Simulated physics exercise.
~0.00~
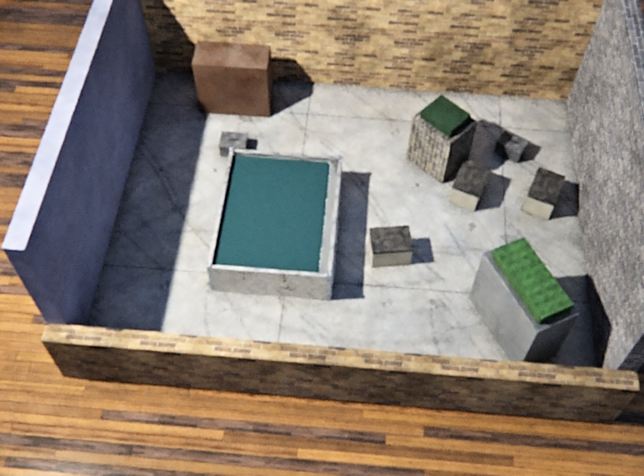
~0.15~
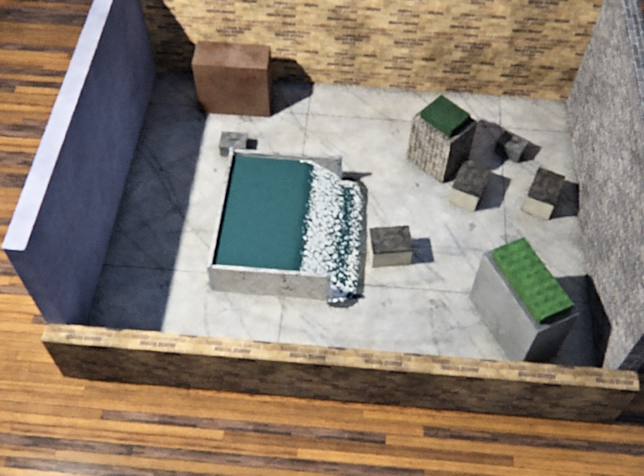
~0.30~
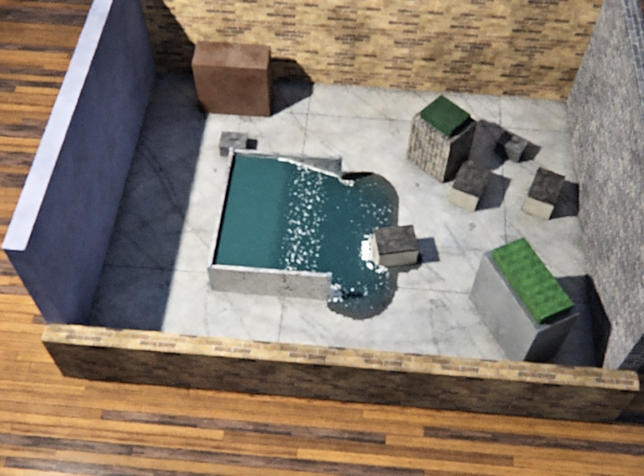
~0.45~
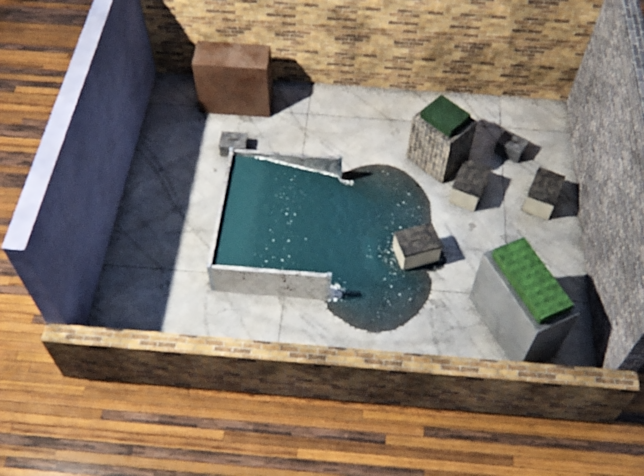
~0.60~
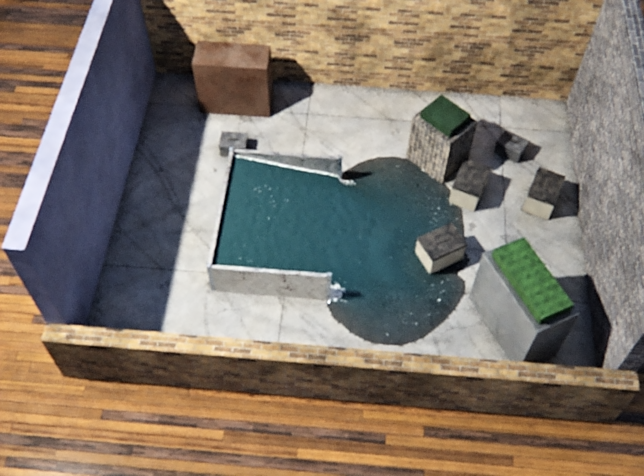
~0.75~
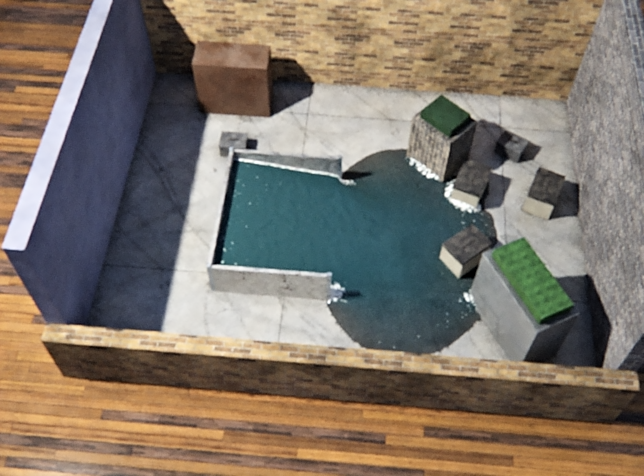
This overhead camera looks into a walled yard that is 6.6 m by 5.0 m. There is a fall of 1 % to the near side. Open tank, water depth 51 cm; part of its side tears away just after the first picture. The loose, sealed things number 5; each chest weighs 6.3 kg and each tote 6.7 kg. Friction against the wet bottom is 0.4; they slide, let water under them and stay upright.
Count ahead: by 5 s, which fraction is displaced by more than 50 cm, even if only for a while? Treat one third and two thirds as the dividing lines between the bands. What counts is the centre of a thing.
Result: The highest band.
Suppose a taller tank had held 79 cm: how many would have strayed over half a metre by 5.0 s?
Under that setup the answer is 4.
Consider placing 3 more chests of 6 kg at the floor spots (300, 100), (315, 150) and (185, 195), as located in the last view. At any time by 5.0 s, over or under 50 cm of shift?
First falls shy, second falls shy, third falls shy.
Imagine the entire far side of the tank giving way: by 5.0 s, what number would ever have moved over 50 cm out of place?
That would give 3.
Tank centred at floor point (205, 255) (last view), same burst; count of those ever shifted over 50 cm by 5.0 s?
The answer would then be 4.
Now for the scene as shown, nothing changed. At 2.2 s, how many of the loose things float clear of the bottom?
3.
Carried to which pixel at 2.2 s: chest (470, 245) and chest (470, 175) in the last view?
About (574, 278) for the first and (548, 143) for the second.
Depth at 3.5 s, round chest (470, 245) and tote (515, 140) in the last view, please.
About 19 and 5 cm.
After 1.1 s 1 of 5 are over 50 cm from their spots; 0 afloat.
After 2.2 s 2 of 5 are over 50 cm from their spots; 3 afloat.
After 3.5 s 4 of 5 are over 50 cm from their spots; 3 afloat.
After 5.0 s 4 of 5 are over 50 cm from their spots, and 4 have been at some point; 3 afloat.
